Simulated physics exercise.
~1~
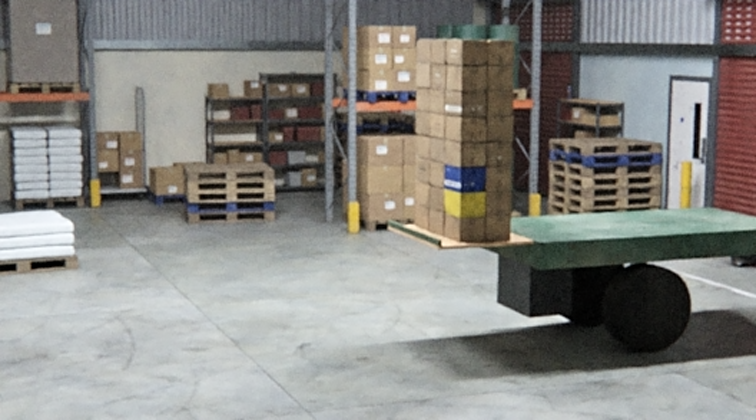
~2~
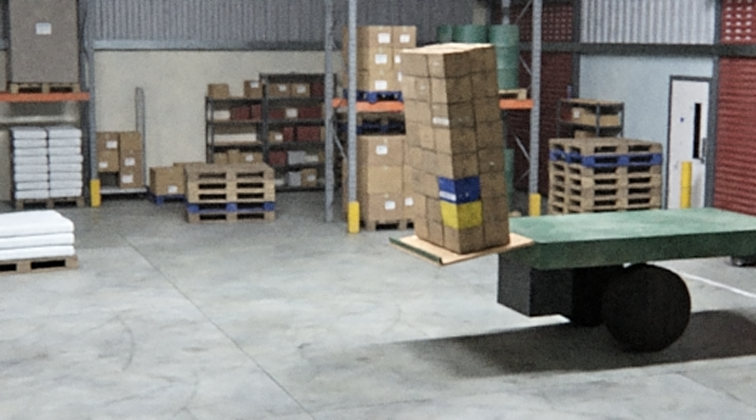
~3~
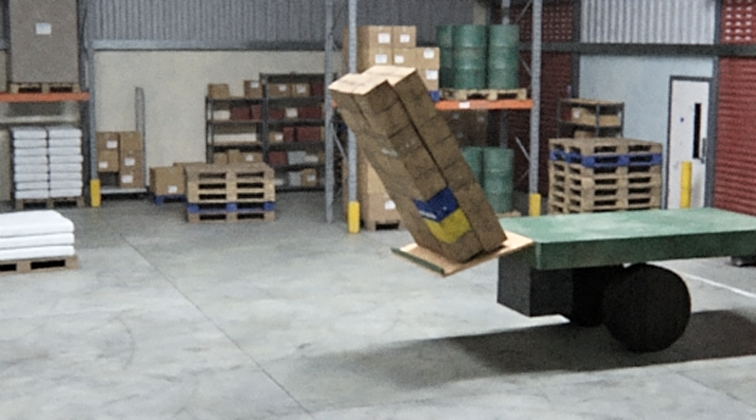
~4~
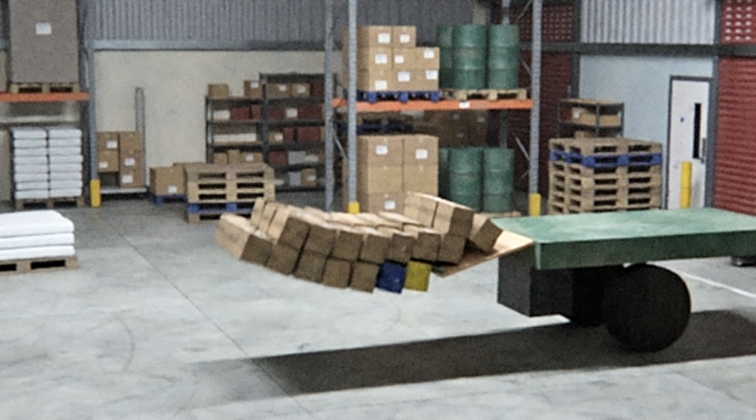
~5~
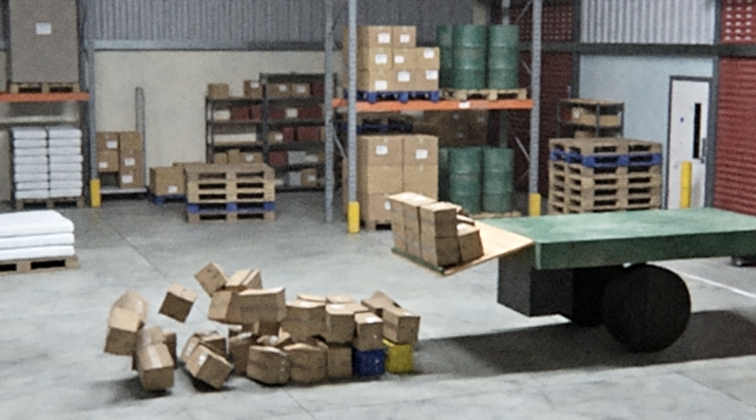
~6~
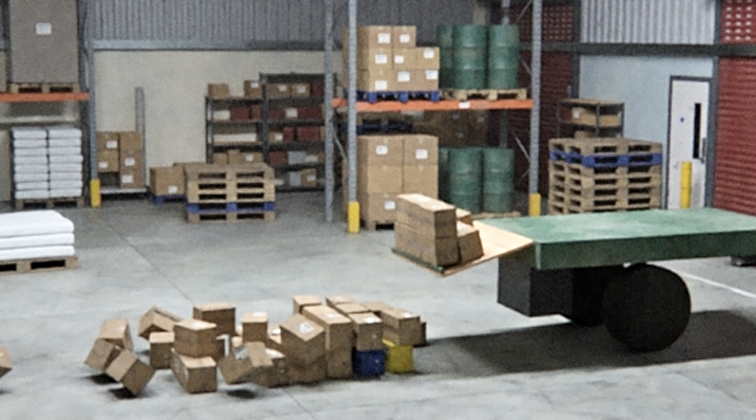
A tall stack of boxes tips left off a sloping flap and mostly scatters across the floor.
